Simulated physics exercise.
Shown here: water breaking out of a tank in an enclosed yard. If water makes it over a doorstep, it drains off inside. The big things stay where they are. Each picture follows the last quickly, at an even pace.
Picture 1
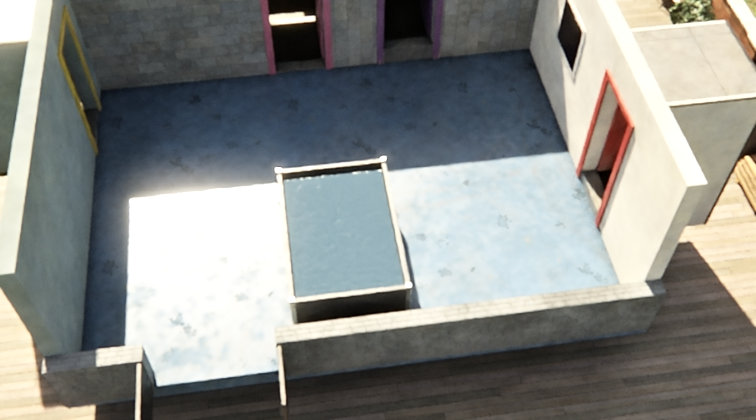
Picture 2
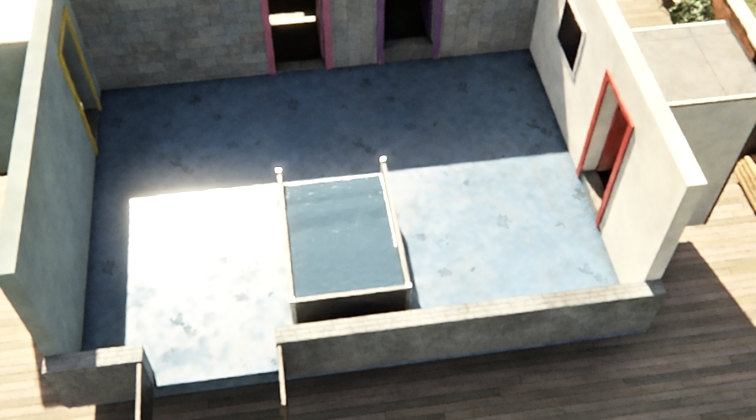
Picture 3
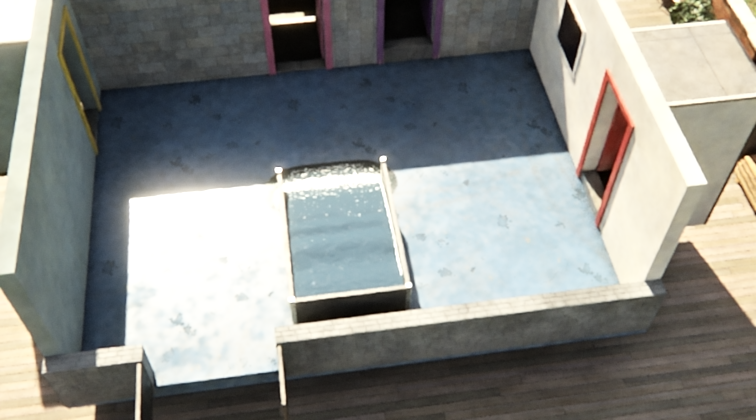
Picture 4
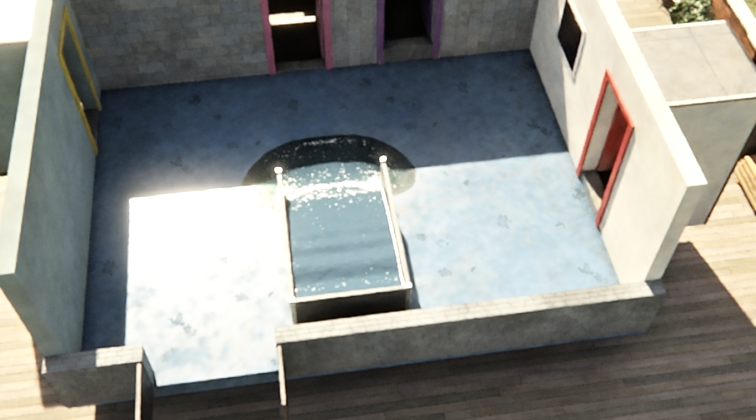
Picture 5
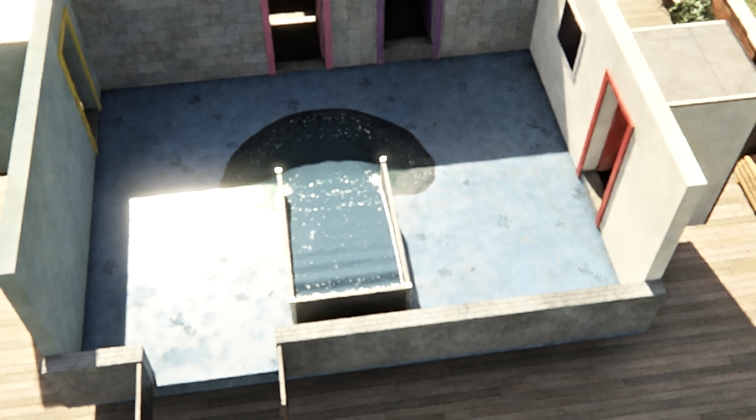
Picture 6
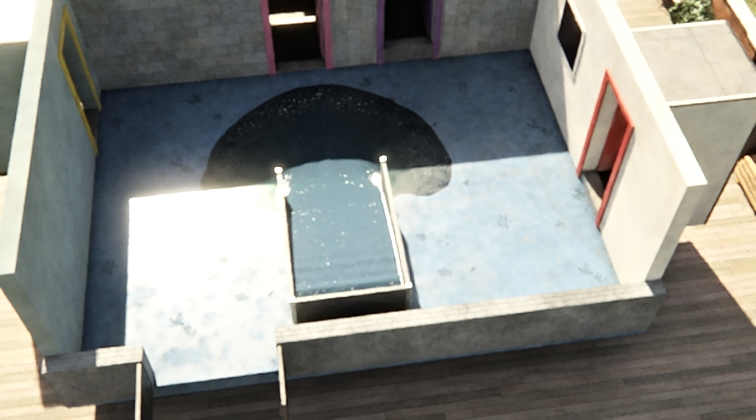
Water pouring from the far side of a tank in a walled yard, spreading in a dark, widening arc across the blue-grey floor.
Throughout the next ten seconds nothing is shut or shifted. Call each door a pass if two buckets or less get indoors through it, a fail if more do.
Pink door: Fail, purple door: Pass, red door: Pass, yellow door: Fail.
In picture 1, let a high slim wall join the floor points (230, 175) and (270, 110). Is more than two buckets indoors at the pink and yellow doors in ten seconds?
In turn: The pink door tops the mark; the yellow door stays shy of it.
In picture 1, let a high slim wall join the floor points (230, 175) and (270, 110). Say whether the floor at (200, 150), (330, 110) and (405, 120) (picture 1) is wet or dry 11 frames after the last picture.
Results in sequence: Bone-dry / swamped / swamped.
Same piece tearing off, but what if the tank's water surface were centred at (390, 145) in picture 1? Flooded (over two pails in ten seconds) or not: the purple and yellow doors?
My reading: The purple door overshoots it; the yellow door overshoots it.
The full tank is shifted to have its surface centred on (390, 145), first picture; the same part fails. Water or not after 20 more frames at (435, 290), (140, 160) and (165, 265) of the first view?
Check in sequence: Still parched, soaked through, still parched.
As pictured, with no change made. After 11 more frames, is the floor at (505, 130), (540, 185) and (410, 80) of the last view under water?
One after the other: Under water, not flooded, covered.
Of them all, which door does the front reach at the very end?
Result: The red one.
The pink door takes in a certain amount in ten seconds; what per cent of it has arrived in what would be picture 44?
About 95 per cent.
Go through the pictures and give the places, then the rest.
The water tank at (341, 229) is whole and still, in the first picture.
Water pours out on the water tank's far side and has run to (279, 207), in the second picture.
Water pours out on the water tank's far side and has run to (269, 187), in the third picture.
Water pours out on the water tank's far side and has run to (281, 150), in the fourth picture.
Water pours out on the water tank's far side and has run to (298, 117), in the fifth picture.
The front is at (336, 88), out from the gap on the water tank's far side, in the sixth picture.
A moment on, water covers 35 % of the floor; the pink door far over two buckets in, the purple door wet at the sill, nothing in, the red door not reached, the yellow door not reached.
Next, water covers 40 % of the floor; the pink door far over two buckets in, the purple door wet at the sill, nothing in, the red door not reached, the yellow door not reached.
Then, water covers 50 % of the floor; the pink door far over two buckets in, the purple door wet at the sill, nothing in, the red door wet at the sill, nothing in, the yellow door over two buckets in.
Later, water covers 90 % of the floor; the pink door far over two buckets in, the purple door wet at the sill, nothing in, the red door wet at the sill, nothing in, the yellow door far over two buckets in.
In the end, water covers 100 % of the floor; the pink door far over two buckets in, the purple door wet at the sill, nothing in, the red door wet at the sill, nothing in, the yellow door far over two buckets in.
